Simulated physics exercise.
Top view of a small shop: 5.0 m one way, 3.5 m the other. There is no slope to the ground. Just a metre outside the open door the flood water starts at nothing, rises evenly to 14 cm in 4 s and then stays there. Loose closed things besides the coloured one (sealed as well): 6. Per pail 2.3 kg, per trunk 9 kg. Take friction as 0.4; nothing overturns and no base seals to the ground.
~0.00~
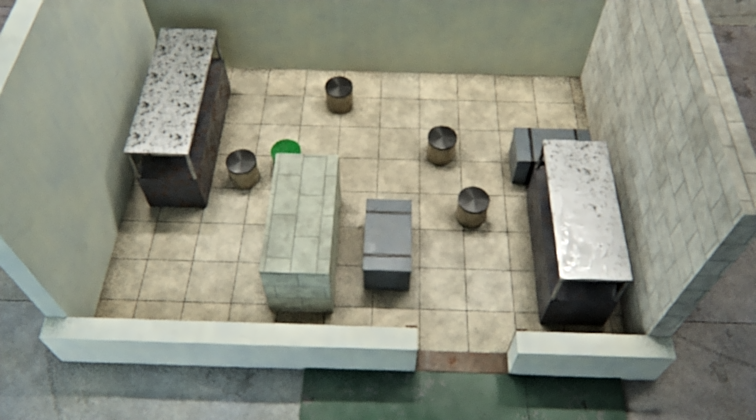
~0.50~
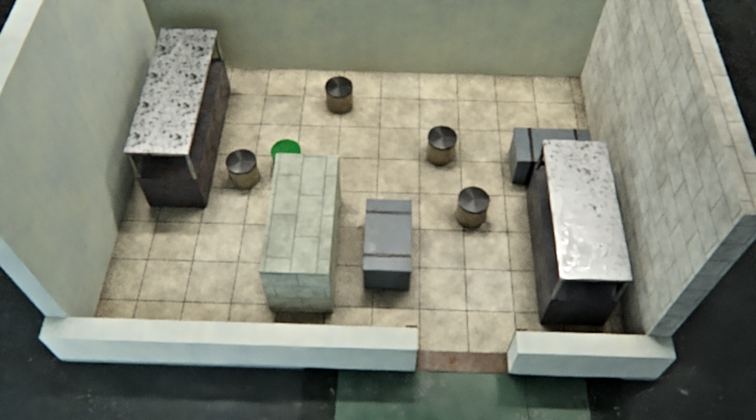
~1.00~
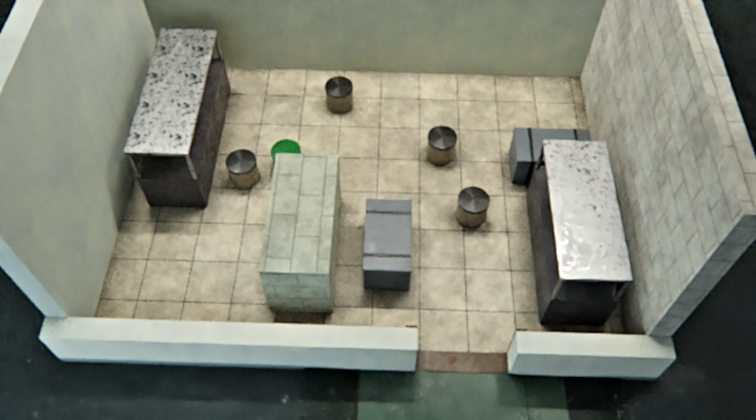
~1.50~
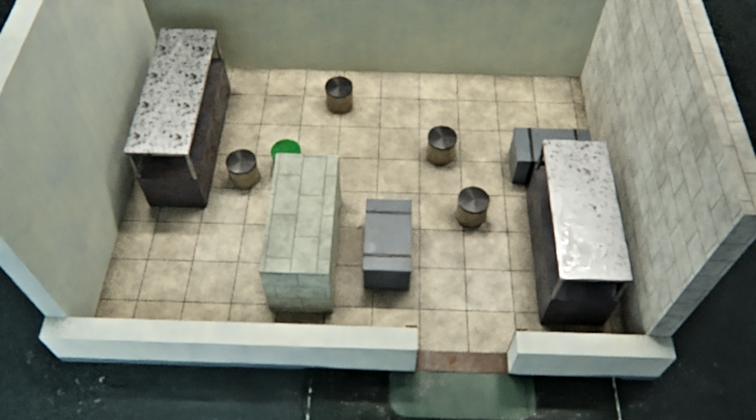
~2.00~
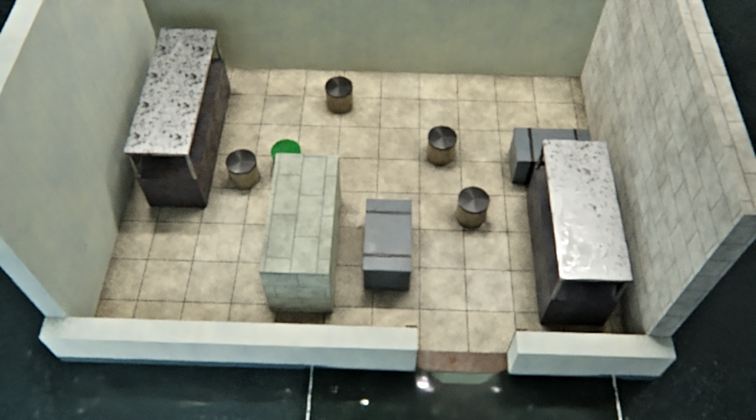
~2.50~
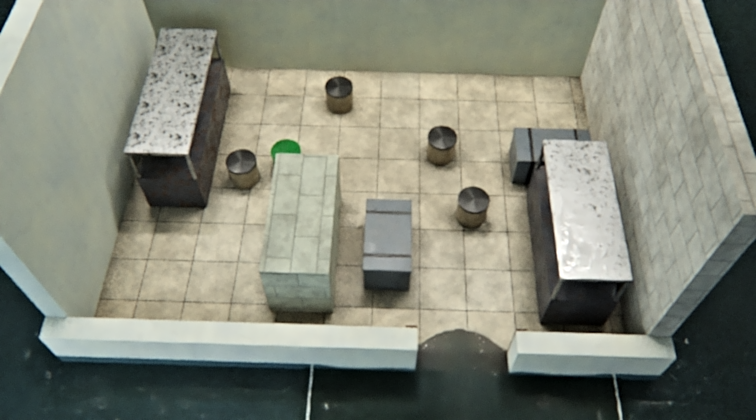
A small, pale-walled shop with a beige tiled floor is seen from high above its low front wall and doorway. Speckled-topped dark counters stand left and right, with a pale green block, two grey trunks, four brownish metal pails and a partly hidden bright green round object between them. Outside, dark water spreads over the grey ground and green patch, then laps onto the threshold, while everything indoors and the camera stay still.
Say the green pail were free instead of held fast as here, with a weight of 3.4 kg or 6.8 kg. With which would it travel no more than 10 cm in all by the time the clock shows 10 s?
Outcome: The small mass serves.
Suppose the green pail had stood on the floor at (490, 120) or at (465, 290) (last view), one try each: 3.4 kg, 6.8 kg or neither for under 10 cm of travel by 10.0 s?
For the first start you need the heavier one; for the second neither one suffices.
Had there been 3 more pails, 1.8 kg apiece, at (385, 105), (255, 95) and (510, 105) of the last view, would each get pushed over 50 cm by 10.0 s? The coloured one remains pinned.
Result, in turn - exceeds it; falls shy; exceeds it.
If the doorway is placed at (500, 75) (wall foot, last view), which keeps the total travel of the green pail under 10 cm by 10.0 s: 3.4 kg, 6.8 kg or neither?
So the light mass does it.
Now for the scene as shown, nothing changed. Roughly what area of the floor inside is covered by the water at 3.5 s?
Some 1.5 m2 of it.
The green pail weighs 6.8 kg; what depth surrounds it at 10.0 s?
2 cm, roughly.
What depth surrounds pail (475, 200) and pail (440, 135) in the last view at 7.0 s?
Close to 6 and 6 centimetres.
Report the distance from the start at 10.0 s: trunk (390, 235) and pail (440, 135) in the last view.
Shifts: 120 cm / 80 cm.
After 3.5 s the green pail would be 0 cm from its start with 3.4 kg and 0 cm from its start with 6.8 kg; 0 cm of water round it then.
After 4.5 s the green pail would be 0 cm from its start with 3.4 kg and 0 cm from its start with 6.8 kg; 0 cm of water round it then.
After 7.0 s the green pail would be 0 cm from its start with 3.4 kg and 0 cm from its start with 6.8 kg; 0 cm of water round it then.
After 10.0 s the green pail would be 0 cm from its start with 3.4 kg and 0 cm from its start with 6.8 kg; 2 cm of water round it then.
